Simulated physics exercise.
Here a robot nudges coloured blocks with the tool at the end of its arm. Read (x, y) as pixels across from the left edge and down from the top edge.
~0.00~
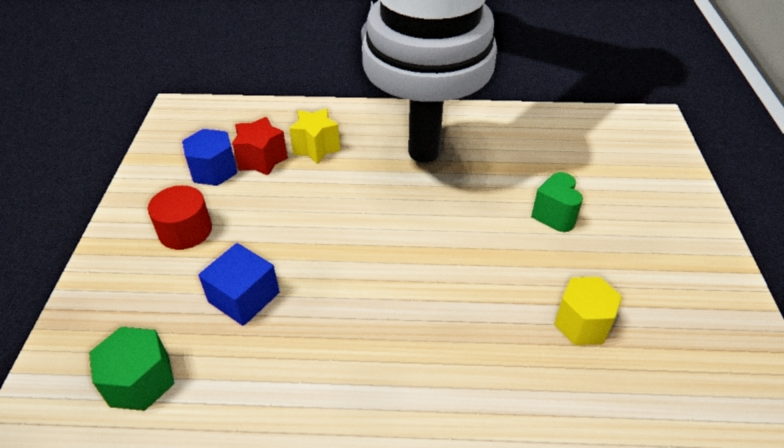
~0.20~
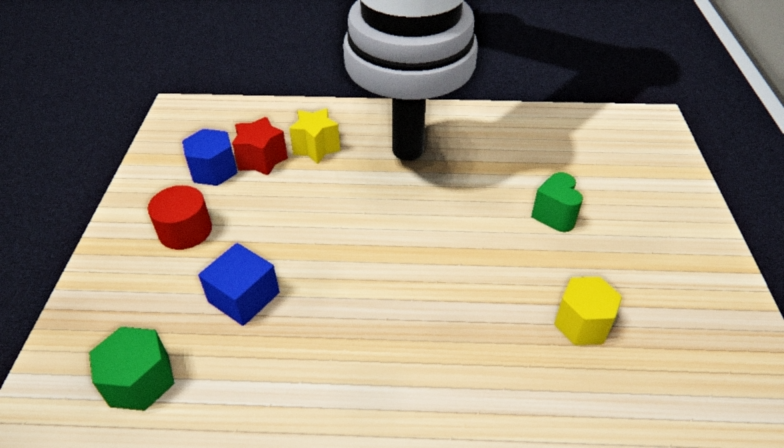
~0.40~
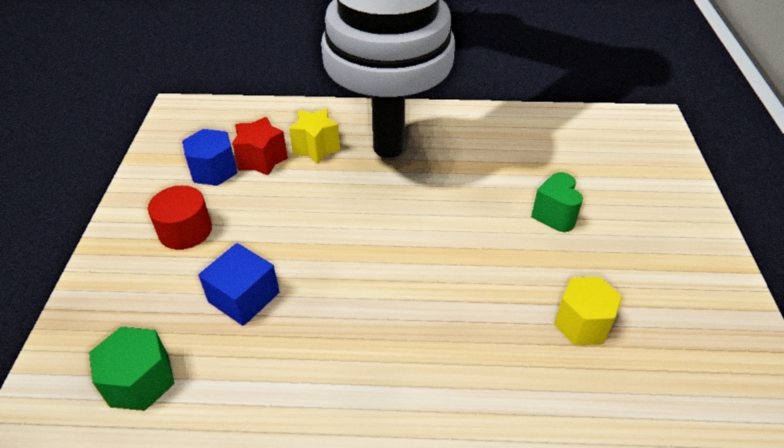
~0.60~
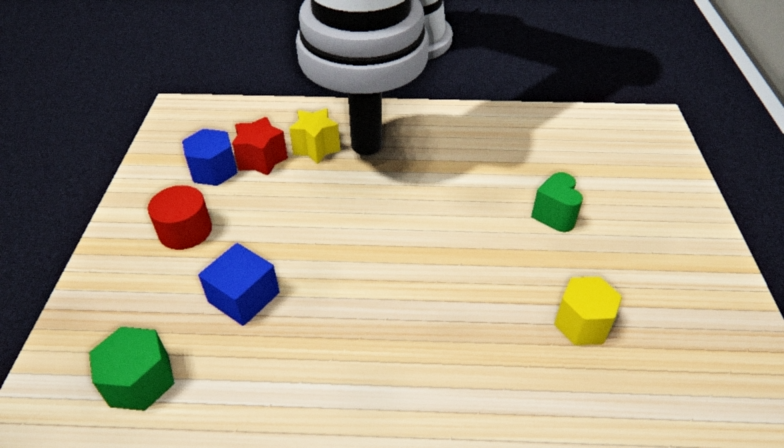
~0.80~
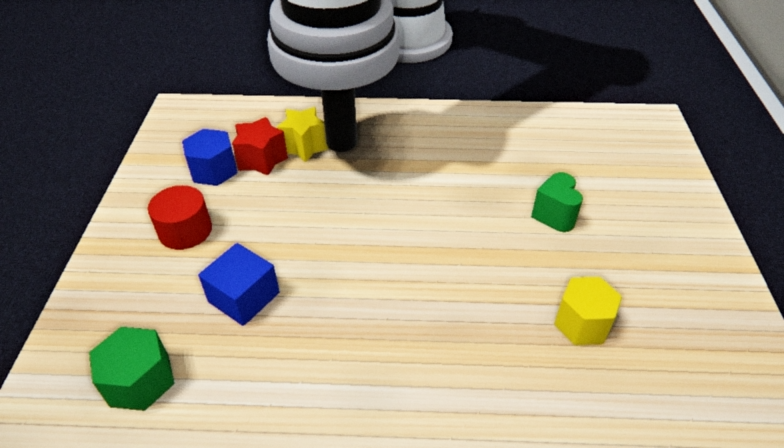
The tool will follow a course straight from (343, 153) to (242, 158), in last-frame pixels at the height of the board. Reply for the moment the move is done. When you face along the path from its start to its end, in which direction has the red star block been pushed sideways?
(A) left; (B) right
B.
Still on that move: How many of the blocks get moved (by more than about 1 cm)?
Once the path ends, three or more blocks will have shifted.
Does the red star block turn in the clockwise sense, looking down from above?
Short answer: No.
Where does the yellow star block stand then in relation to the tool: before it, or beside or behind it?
My guess is it ends up beside or behind the tool.
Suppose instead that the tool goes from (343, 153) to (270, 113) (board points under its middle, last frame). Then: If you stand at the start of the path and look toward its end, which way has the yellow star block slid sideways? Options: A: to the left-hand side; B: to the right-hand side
A.
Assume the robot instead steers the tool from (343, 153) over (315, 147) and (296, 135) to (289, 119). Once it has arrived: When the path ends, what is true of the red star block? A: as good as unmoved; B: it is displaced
B (it is displaced)
On the path given first. One third of the way, tool at (306, 146); blue hexagonal block at (194, 147); red star block at (236, 130), turned 40° anticlockwise; yellow star block at (276, 112), turned 40° clockwise.
Two thirds of the way, tool at (273, 148); blue hexagonal block at (190, 149); red star block at (227, 124), turned 70° anticlockwise; yellow star block at (266, 110), turned 95° clockwise.
At the end, tool at (240, 149); blue hexagonal block at (190, 149); red star block at (208, 121), turned 75° anticlockwise; yellow star block at (262, 108), turned 115° clockwise.
